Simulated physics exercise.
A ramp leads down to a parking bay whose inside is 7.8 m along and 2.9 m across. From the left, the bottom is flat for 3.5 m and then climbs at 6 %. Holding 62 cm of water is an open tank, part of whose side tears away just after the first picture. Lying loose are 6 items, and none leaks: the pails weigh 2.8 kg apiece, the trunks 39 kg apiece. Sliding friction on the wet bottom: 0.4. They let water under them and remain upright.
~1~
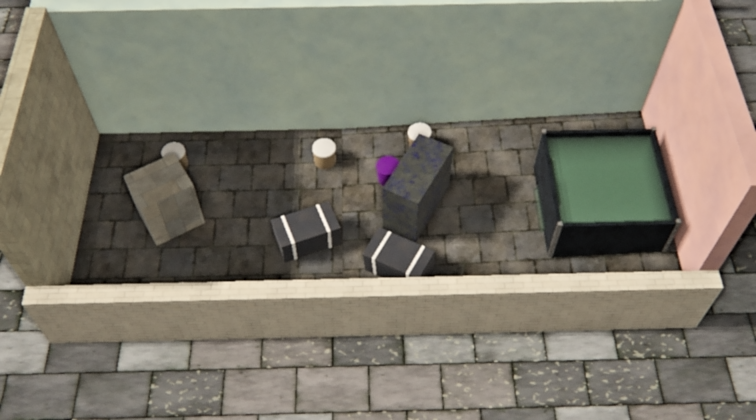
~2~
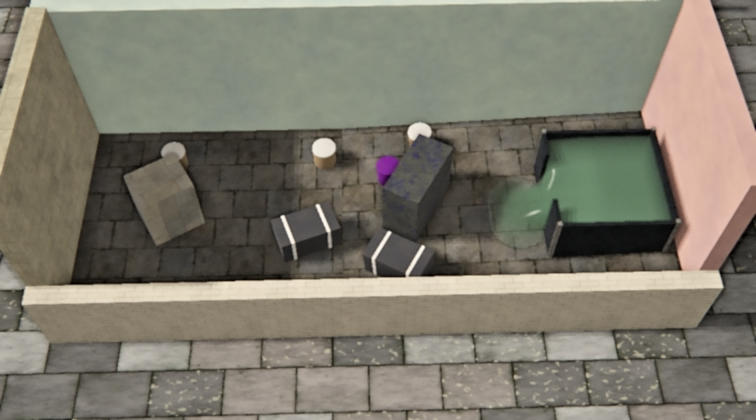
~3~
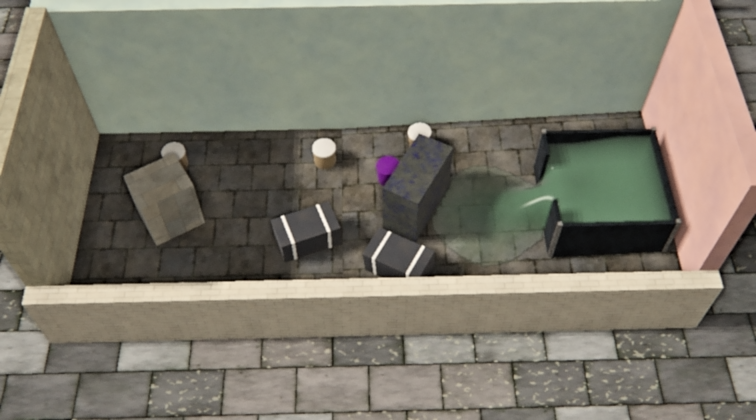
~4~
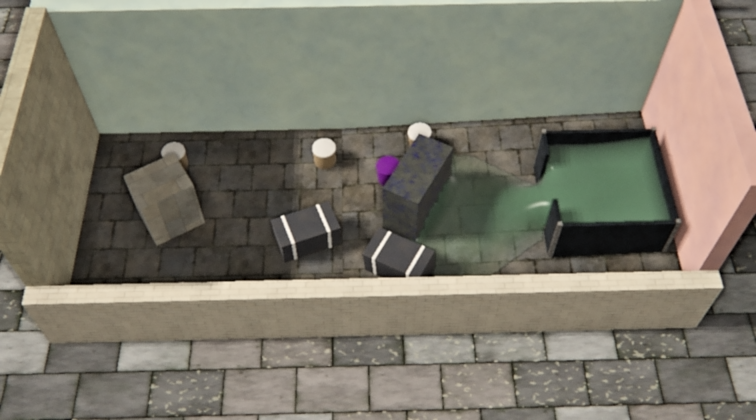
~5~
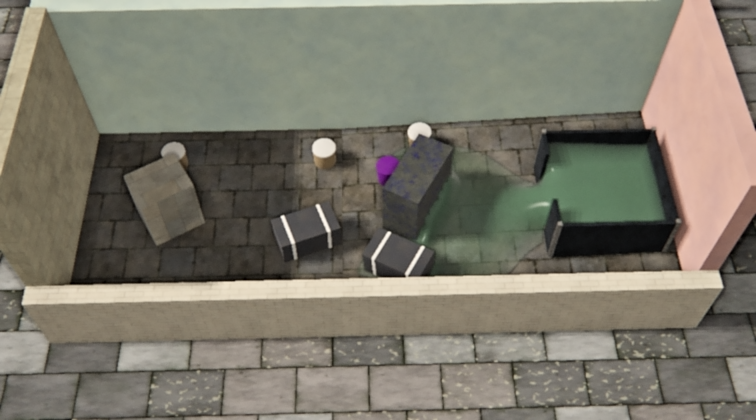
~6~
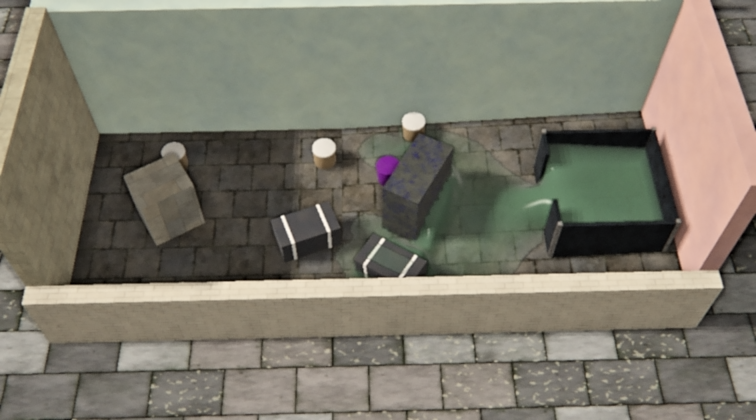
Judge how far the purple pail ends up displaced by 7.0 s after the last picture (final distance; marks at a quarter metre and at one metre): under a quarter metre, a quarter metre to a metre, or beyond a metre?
My guess is it stays about where it was.
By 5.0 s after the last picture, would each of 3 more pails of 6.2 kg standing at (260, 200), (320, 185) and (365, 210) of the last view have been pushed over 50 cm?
Item one within the mark, item two within the mark, item three within the mark.
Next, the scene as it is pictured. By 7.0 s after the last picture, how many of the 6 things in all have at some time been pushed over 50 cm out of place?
I count 4 of them.
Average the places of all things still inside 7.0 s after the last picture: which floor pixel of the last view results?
Mean floor pixel: About (247, 186).
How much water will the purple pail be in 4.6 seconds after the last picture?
I'd say around 1 cm.
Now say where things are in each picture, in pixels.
The first picture shows the purple pail at (389, 165), on the bottom; 2.0 m2 under water; 0 of 6 have shifted.
The second picture shows the purple pail at (389, 165), on the bottom; water covers 2.7 m2; 0 of 6 have shifted.
The third picture shows the purple pail at (389, 165) rests on the ground; water covers 3.7 m2; 0 of 6 have shifted.
The fourth picture shows the purple pail at (389, 165), on the bottom; 4.5 m2 under water; 0 of 6 have shifted.
The fifth picture shows the purple pail at (389, 165) rests on the ground; water covers 5.3 m2; 0 of 6 have shifted.
The sixth picture shows the purple pail at (389, 165), on the bottom; water covers 6.6 m2; 2 of 6 have shifted.
Then, 0.6 s after the last picture the purple pail is near (389, 165), 0.0 m from its start, aground; 1 afloat.
Then, 2.6 s after the last picture the purple pail is near (389, 165), 0.0 m from its start, aground; 3 afloat.
Then, 4.6 s after the last picture the purple pail is near (389, 165), 0.0 m from its start, aground; 3 afloat.
Then, 7.0 s after the last picture the purple pail is near (389, 165), 0.0 m from its start, aground; 4 afloat.
